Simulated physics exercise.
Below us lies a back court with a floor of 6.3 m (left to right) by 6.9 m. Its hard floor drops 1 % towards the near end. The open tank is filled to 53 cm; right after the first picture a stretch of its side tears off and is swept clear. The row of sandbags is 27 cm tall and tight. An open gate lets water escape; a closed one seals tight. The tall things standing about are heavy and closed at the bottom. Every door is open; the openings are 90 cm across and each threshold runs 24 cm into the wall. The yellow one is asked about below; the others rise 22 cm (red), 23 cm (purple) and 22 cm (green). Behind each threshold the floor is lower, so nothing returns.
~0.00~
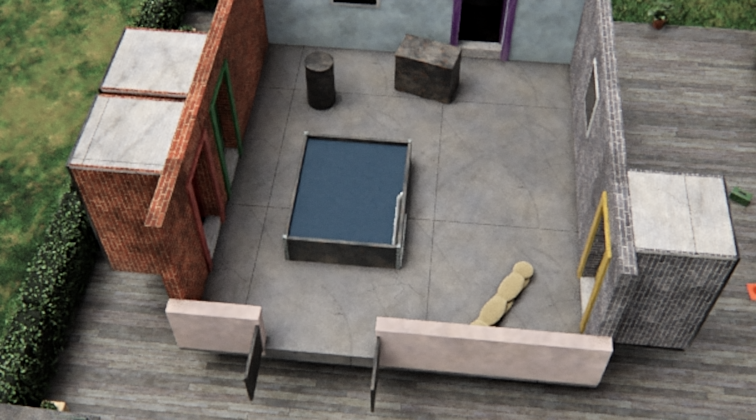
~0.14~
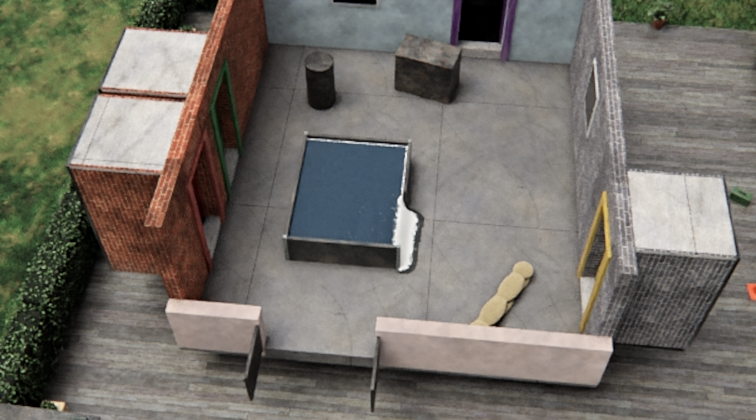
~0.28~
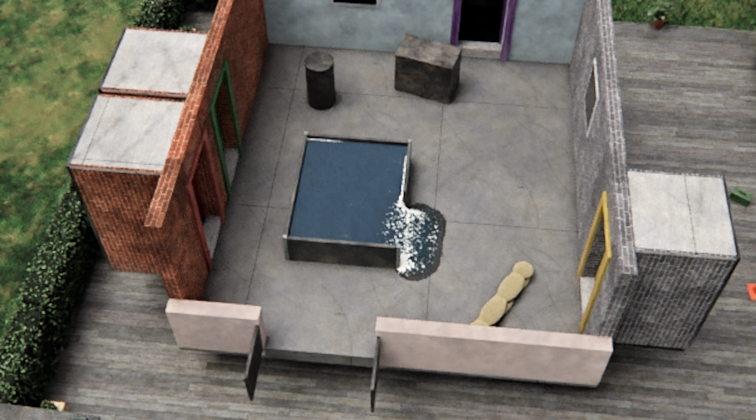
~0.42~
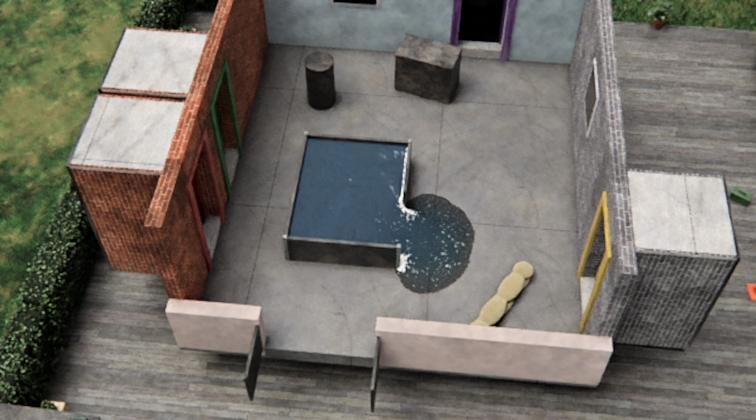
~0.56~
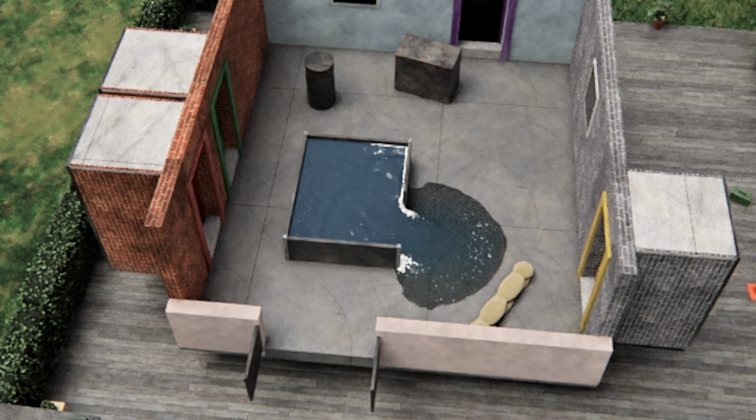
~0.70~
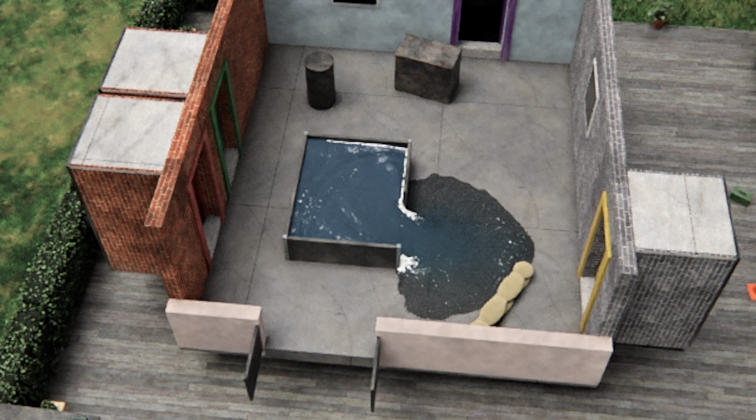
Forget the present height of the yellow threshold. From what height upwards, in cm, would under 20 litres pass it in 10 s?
About 8 cm.
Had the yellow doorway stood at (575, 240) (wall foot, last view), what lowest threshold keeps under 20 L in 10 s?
Roughly 22 cm.
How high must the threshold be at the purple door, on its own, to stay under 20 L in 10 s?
About 5.5 cm at purple.
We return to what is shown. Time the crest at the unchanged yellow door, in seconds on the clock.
At about 6.5 s.
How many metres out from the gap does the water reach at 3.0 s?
About 5.0 m.
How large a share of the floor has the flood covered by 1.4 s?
About 20 per cent.
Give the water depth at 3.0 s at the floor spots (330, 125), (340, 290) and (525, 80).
Roughly 0, 1 and 0 cm, in turn.
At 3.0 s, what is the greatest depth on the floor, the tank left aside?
Up to some 24 cm.
After 1.4 s water covers 20 % of the floor, deepest (33 cm) near (403, 254); 4 cm at the yellow door, 0 litres in over its 7 cm threshold.
After 3.0 s water covers 35 % of the floor, deepest (24 cm) near (569, 226); 7 cm at the yellow door, 2 litres in over its 7 cm threshold.
After 10.0 s water covers 95 % of the floor, deepest (10 cm) near (540, 359); 8 cm at the yellow door, 32 litres in over its 7 cm threshold.
At the yellow door as built, the water arrived by 1.4 s and peaked near 11 cm at 6.4 s.
Run again over the same 10 s with other heights there, 39 litres in over 6.5 cm, 14 litres over 9 cm. The limit of 20 litres is kept from about 8 cm up.
